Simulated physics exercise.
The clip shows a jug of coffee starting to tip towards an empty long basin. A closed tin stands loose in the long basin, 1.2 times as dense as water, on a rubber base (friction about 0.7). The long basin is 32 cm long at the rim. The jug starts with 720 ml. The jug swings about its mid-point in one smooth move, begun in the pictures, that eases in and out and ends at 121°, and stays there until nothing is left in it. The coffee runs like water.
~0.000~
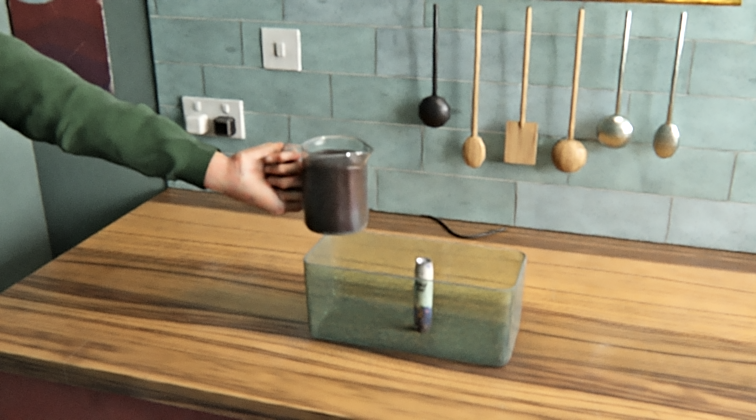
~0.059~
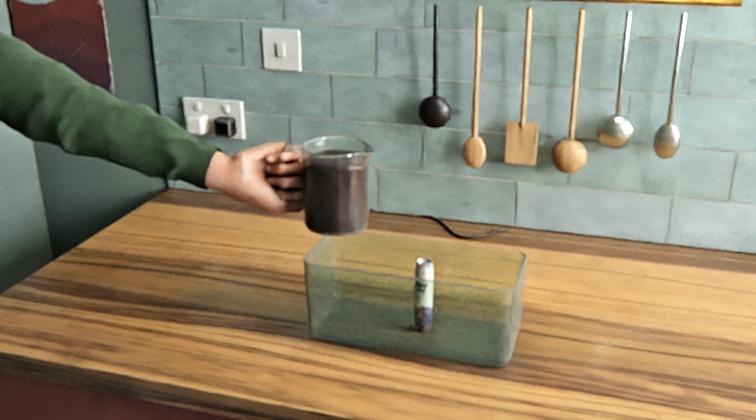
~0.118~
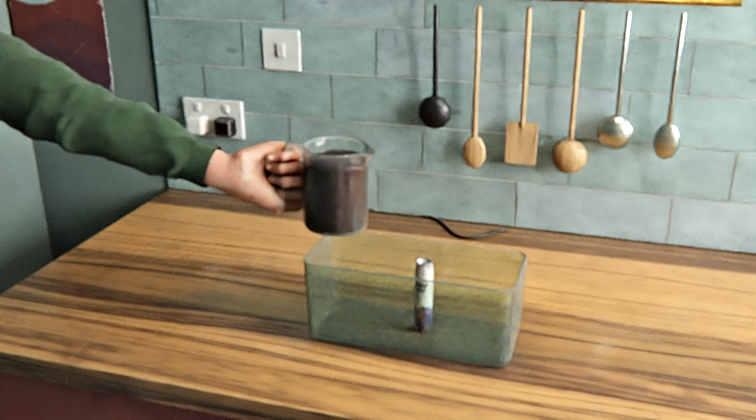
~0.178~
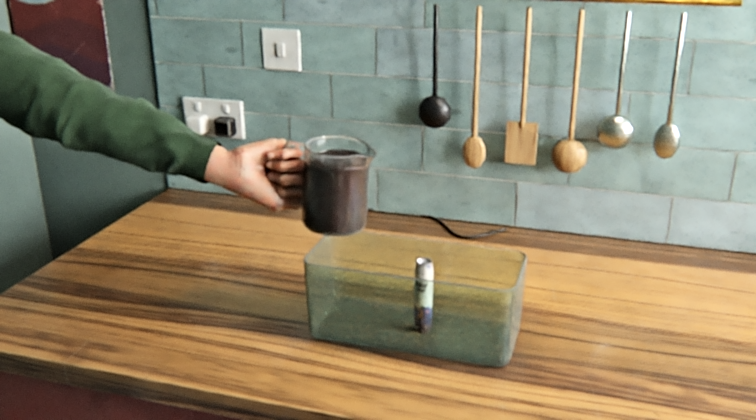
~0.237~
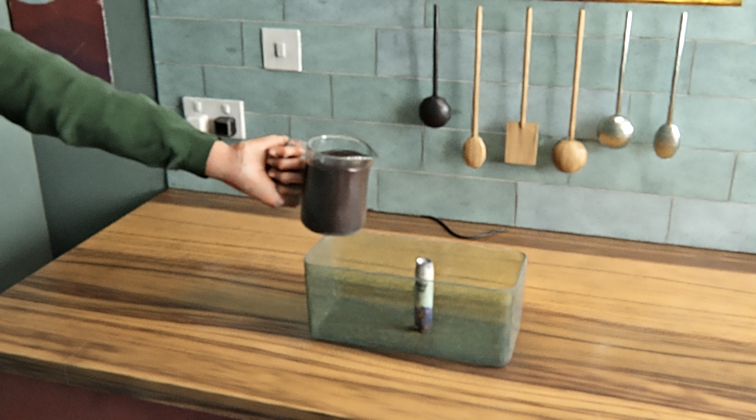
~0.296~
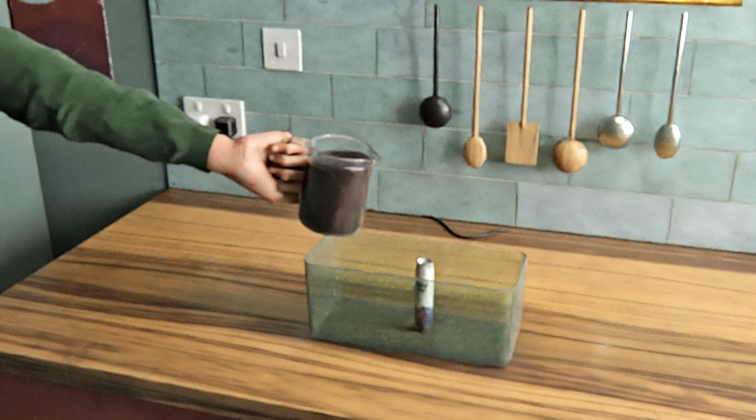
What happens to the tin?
The tin falls.
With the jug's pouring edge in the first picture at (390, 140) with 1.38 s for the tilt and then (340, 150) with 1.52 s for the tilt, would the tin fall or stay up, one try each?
First it topples; then it remains upright.
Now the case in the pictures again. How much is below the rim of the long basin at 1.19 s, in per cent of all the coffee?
About 68 per cent.
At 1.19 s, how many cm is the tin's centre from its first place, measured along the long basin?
Some 2 cm.
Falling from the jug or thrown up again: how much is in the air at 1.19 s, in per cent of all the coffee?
Some 10 per cent.
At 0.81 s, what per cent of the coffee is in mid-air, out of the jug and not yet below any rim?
About 12 per cent.
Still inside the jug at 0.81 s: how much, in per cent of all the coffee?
About 82 per cent.
After 0.81 s the tilt is 67° and 82 per cent is still to pour; the tin stands where it began.
After 1.19 s the tilt is 108° and 22 per cent is still to pour; the tin leans 17°.
After 1.59 s the tilt is 121° and 0 per cent is still to pour; the tin lies on its side.
After 2.02 s the tilt is 121° and 0 per cent is still to pour; the tin lies on its side.
In the end the tin lies on its side.
